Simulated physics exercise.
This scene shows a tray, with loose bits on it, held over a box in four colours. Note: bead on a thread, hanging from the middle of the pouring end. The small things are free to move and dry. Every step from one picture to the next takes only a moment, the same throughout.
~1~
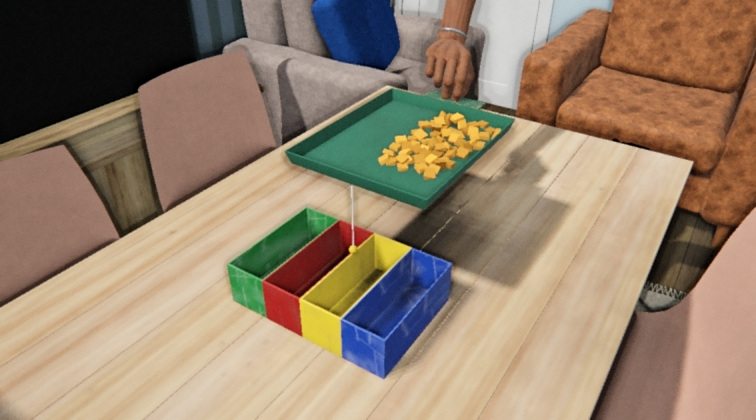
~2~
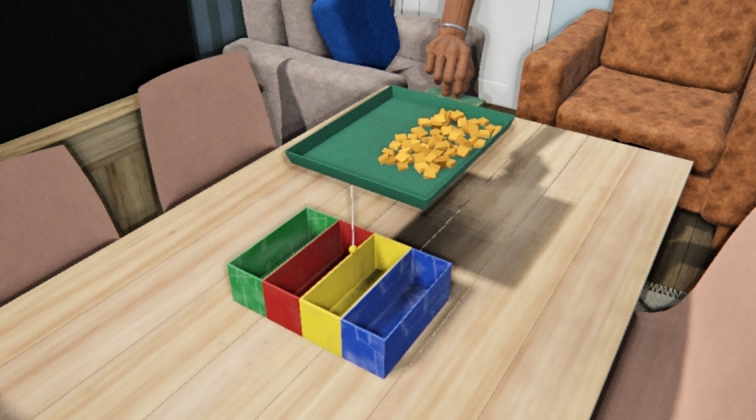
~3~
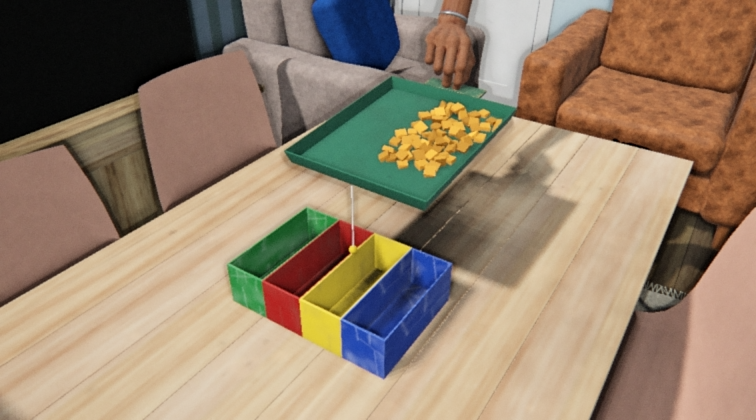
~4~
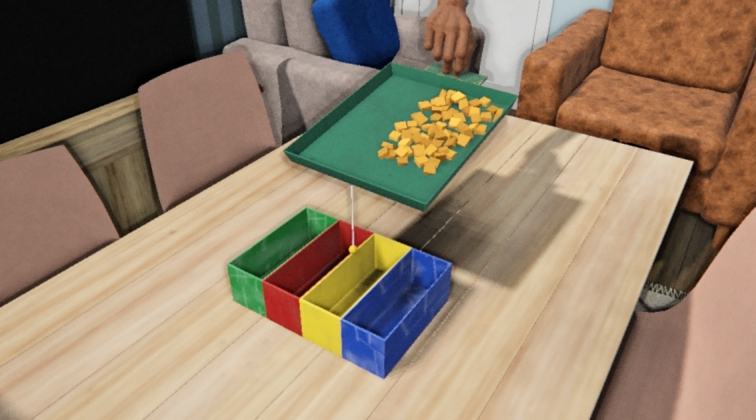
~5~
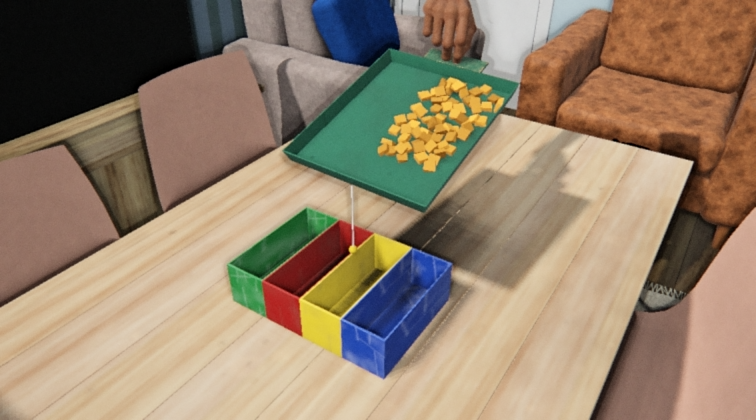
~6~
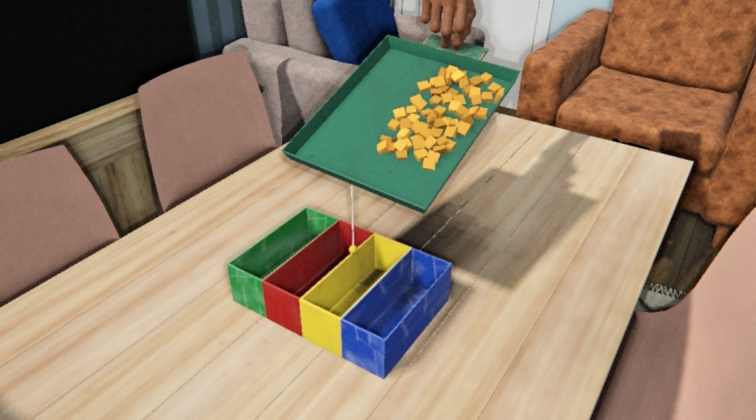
A hand reaches in at the far end of a green tray of small orange-yellow crackers, seen from above at an angle over a light wooden table with chairs and sofas around it. Below the tray's near edge, a bead hangs on a thread over a box with green, red, yellow and blue cells. The hand lifts the far end, steadily steepening the tray, while the crackers barely shift and the camera stays still.
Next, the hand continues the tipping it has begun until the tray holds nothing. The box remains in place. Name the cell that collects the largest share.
Blue.
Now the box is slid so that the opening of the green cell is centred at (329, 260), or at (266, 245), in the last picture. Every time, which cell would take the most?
Taking the two placings in order, you'd get yellow and then blue.
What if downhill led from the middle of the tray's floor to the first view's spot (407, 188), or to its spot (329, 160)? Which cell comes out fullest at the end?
The first time it's the blue one, the second time it's the green cell.
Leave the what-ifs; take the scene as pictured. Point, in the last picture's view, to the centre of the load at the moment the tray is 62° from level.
About (403, 169).
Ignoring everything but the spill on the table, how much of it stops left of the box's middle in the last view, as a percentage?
Left portion: Around 20 %.
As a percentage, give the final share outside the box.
Around 20 %.
Shortly afterwards, tray tipped steeply; all but a few on the tray; only a few falling or outside the box.
Next, tray tipped right over; near half on the tray; near a quarter in the blue cell; a little in the yellow cell; only a few in the red cell; near a quarter falling or outside the box.
Some moments later, tray tipped past a quarter turn; near half in the blue cell; near a quarter in the yellow cell; a little in the red cell; near a quarter falling or outside the box.
In the end, tray tipped past a quarter turn; near half in the blue cell; near a quarter in the yellow cell; a little in the red cell; none at all in the green cell; near a quarter outside the box.
